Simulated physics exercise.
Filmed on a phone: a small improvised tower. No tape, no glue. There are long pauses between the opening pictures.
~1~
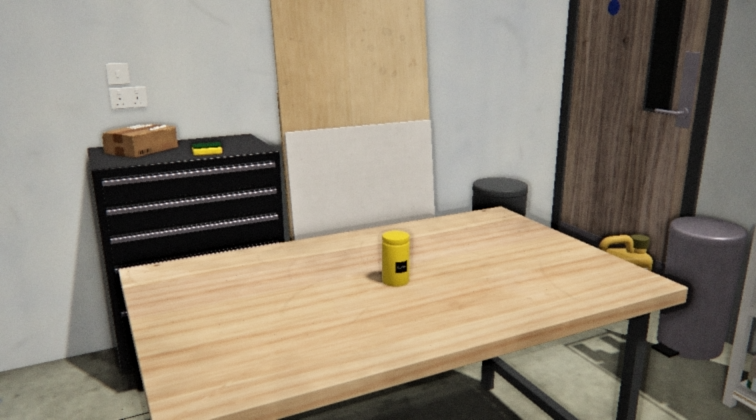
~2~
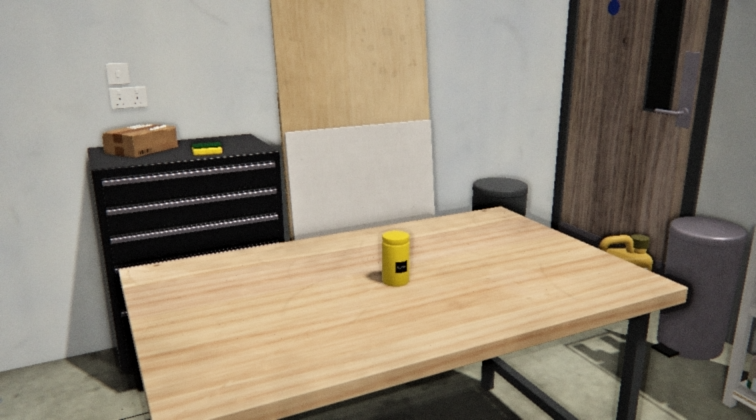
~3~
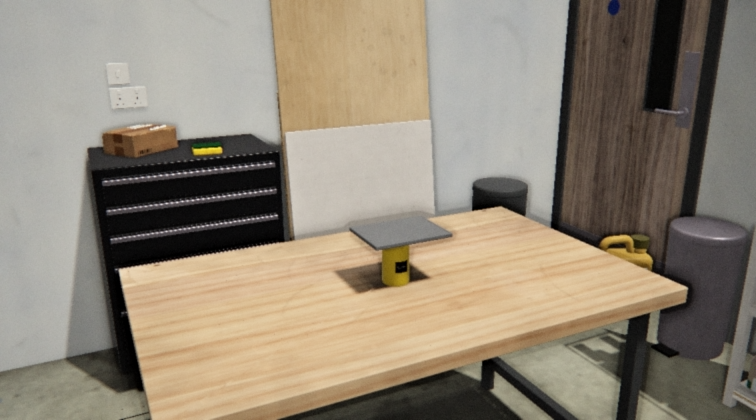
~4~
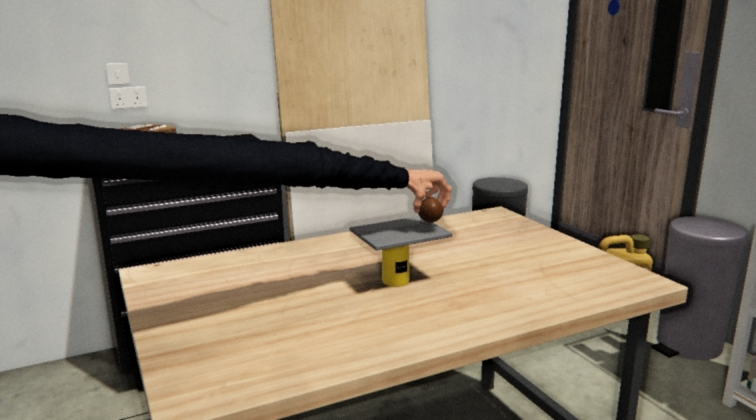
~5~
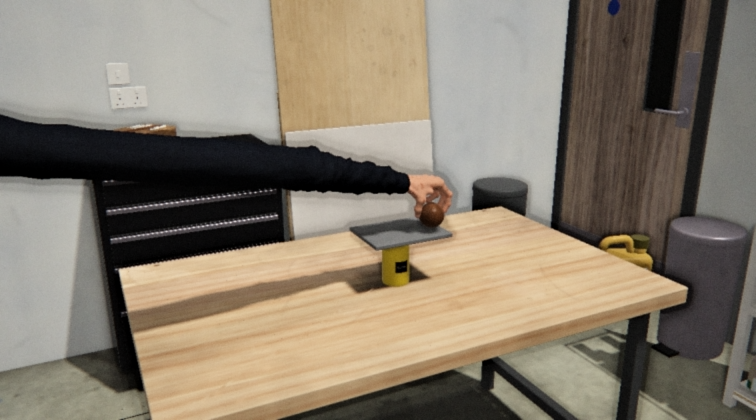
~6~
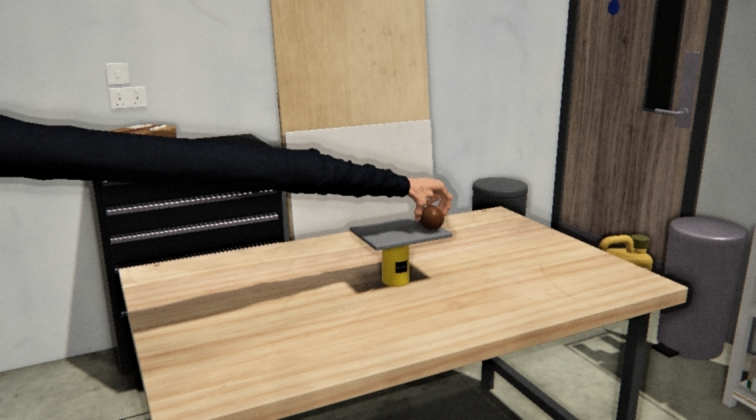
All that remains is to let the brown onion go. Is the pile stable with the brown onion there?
Here the stack gives way.
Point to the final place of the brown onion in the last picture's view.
At about (440, 269).
Then, 0.30 s later than the last frame, brown onion now fallen; grey lid tilted by 42°.
Then, 0.40 s later than the last frame, grey lid on its side.
Then, 0.60 s later than the last frame, grey lid now fallen.
Then, 0.70 s later than the last frame, things are still on the move.
When it is over, fallen, grey lid and brown onion; yellow jar as before. End places, in pixels of the last picture, brown onion near (440, 269). The stack loses its balance.
